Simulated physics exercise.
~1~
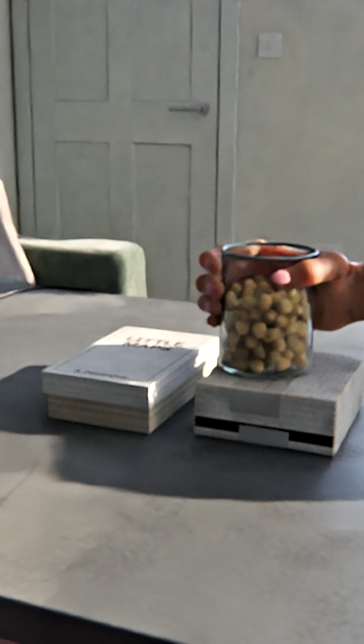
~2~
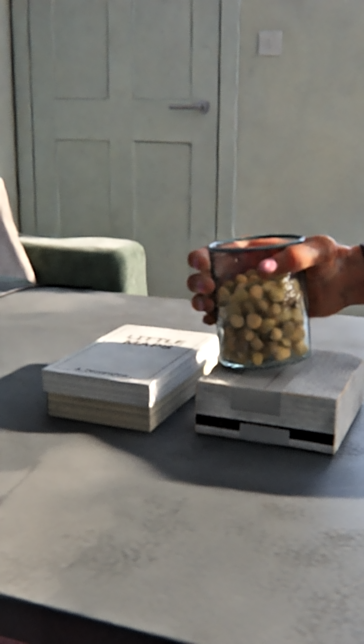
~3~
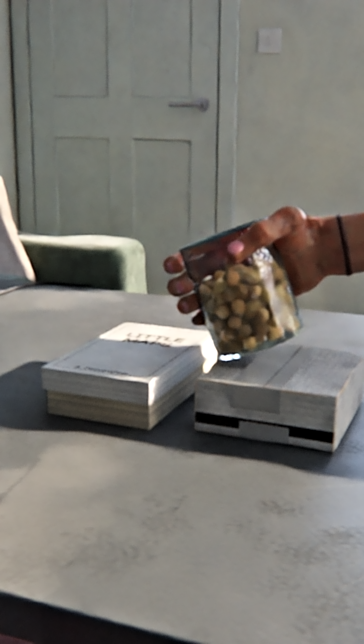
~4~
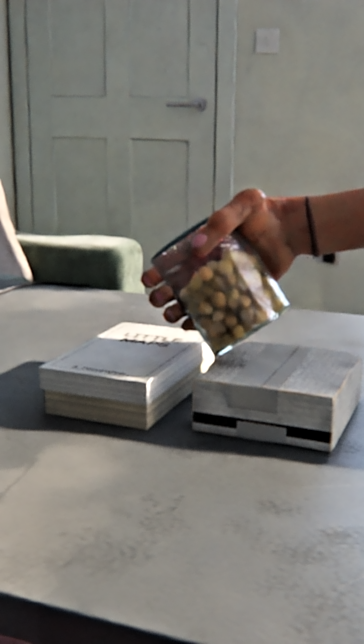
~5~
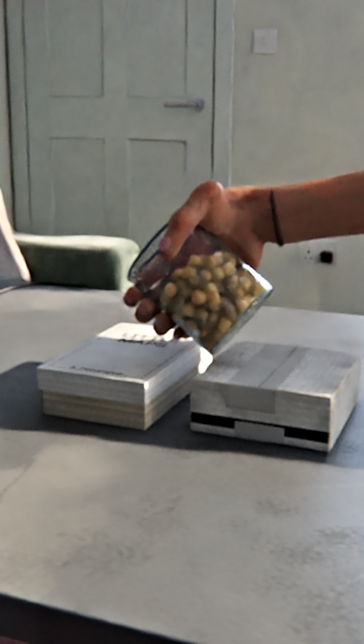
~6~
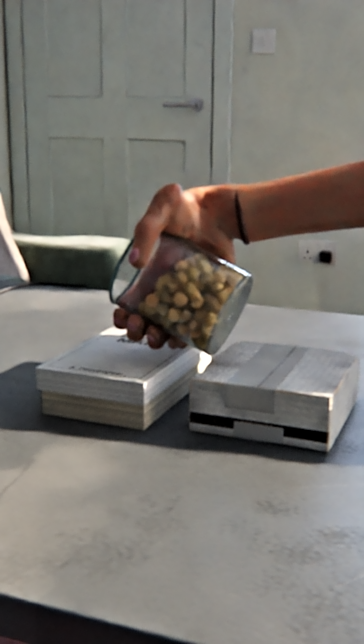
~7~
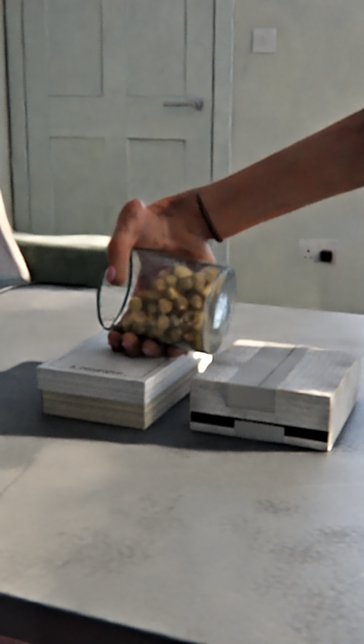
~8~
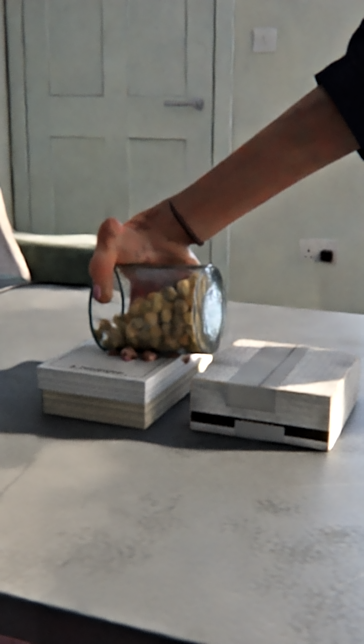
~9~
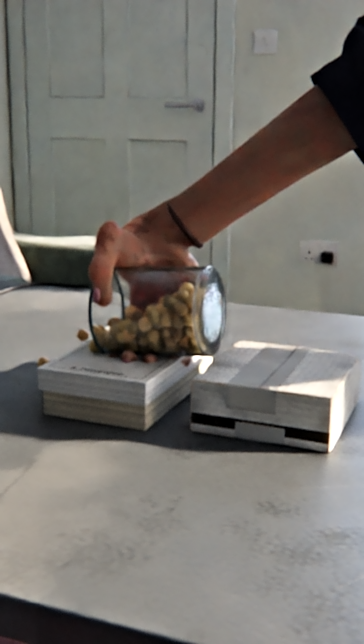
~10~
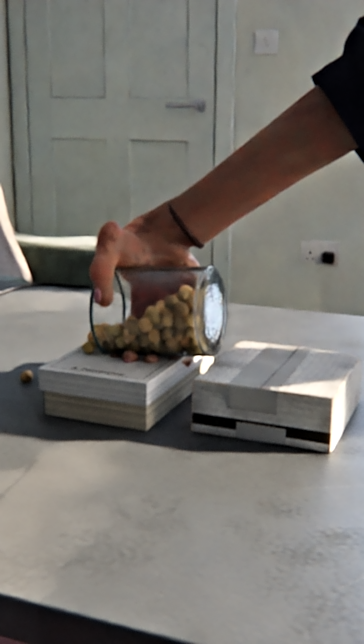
A hand lifted a glass of dried chickpeas off the right-hand box, carried it left while tipping it, and laid it on its side against the book pile, where a few chickpeas spilled out while most stayed inside.
